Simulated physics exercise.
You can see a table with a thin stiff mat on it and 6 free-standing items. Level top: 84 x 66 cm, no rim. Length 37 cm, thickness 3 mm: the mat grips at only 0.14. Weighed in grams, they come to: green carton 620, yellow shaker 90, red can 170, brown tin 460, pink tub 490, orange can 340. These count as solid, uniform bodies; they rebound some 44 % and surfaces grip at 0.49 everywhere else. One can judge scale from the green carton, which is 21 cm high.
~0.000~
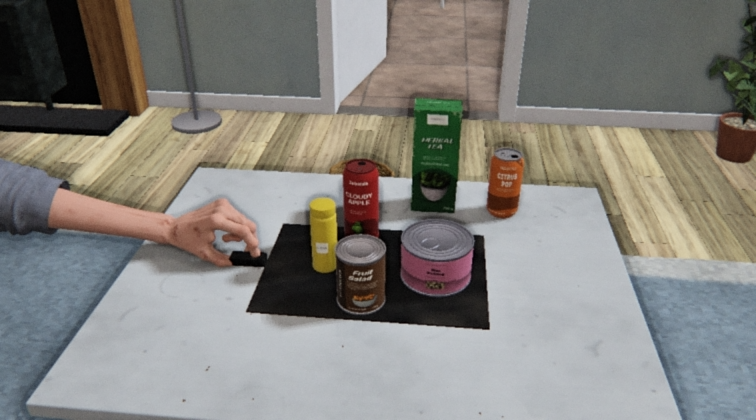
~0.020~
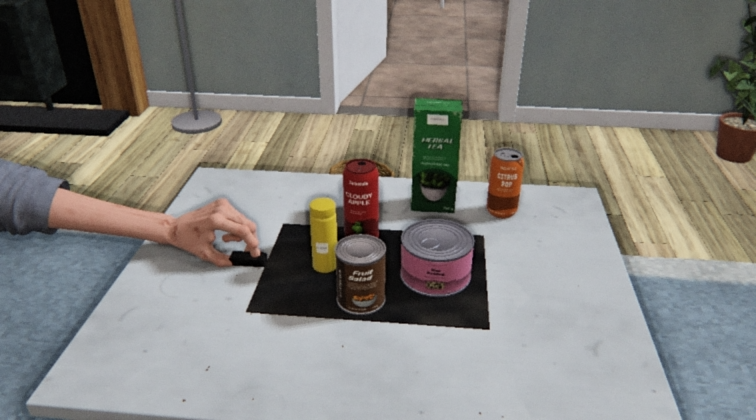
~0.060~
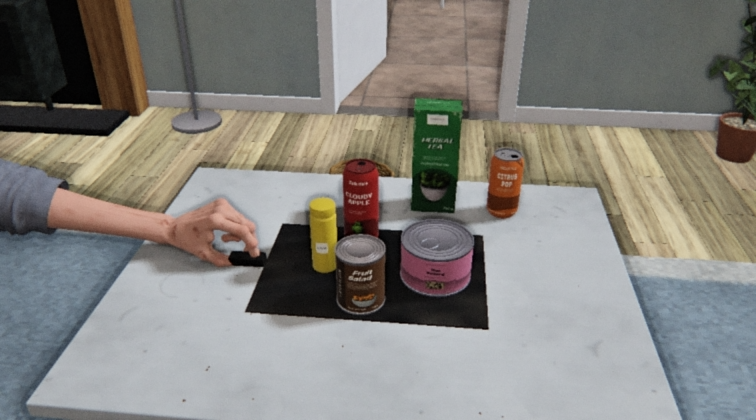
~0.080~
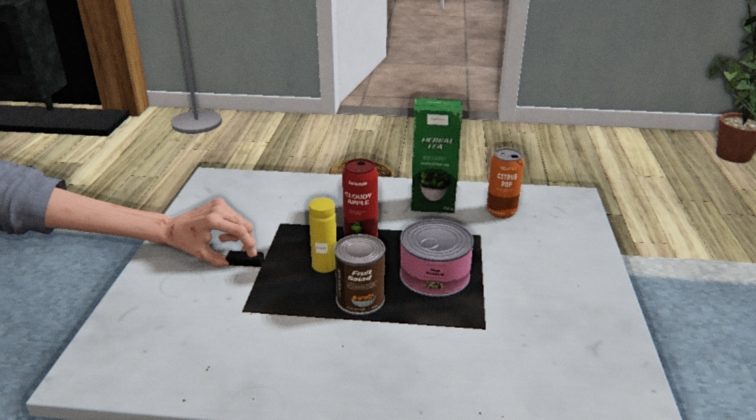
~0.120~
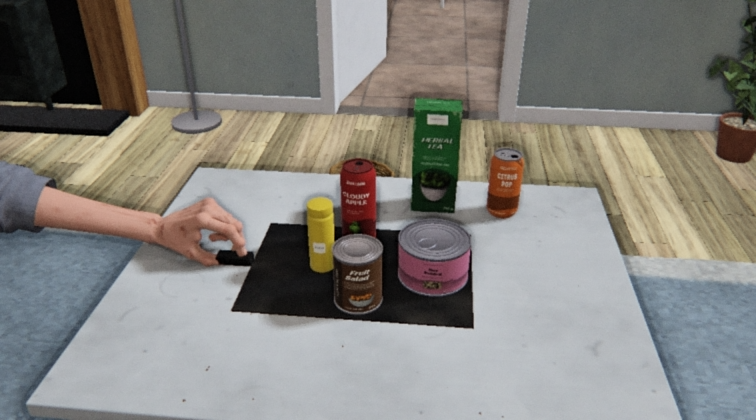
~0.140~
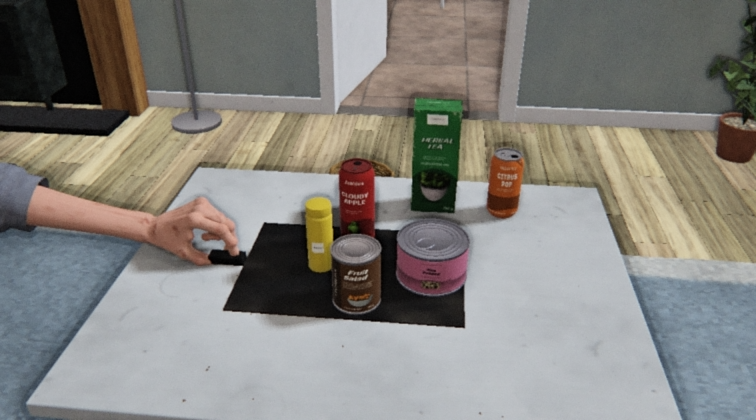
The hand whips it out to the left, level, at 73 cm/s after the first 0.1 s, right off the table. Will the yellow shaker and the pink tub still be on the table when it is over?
Yellow shaker: No, pink tub: Yes.
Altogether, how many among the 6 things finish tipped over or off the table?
I count 3.
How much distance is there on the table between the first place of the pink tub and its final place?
7 cm.
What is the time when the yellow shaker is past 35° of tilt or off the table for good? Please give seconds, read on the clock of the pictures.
Near 0.8 s on the clock.
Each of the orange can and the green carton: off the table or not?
The orange can is kept in bounds, the green carton is kept in bounds.
Around 0.54 s, mat out by 33 cm; yellow shaker shifted 17 cm near (221, 229); pink tub shifted 7 cm near (394, 256); red can shifted 17 cm.
Around 0.84 s, mat out by 55 cm; yellow shaker and red can now off the table; pink tub shifted 7 cm near (394, 256); brown tin shifted 39 cm.
Around 1.14 s, mat out by 76 cm; brown tin now off the table; pink tub shifted 7 cm near (394, 256).
Finally (2.0 s), off the table, yellow shaker, red can and brown tin; not toppled but over 6 cm from the start, pink tub; the other 2 still in place (within 6 cm). Final places as that camera would see them, pink tub near (394, 256).
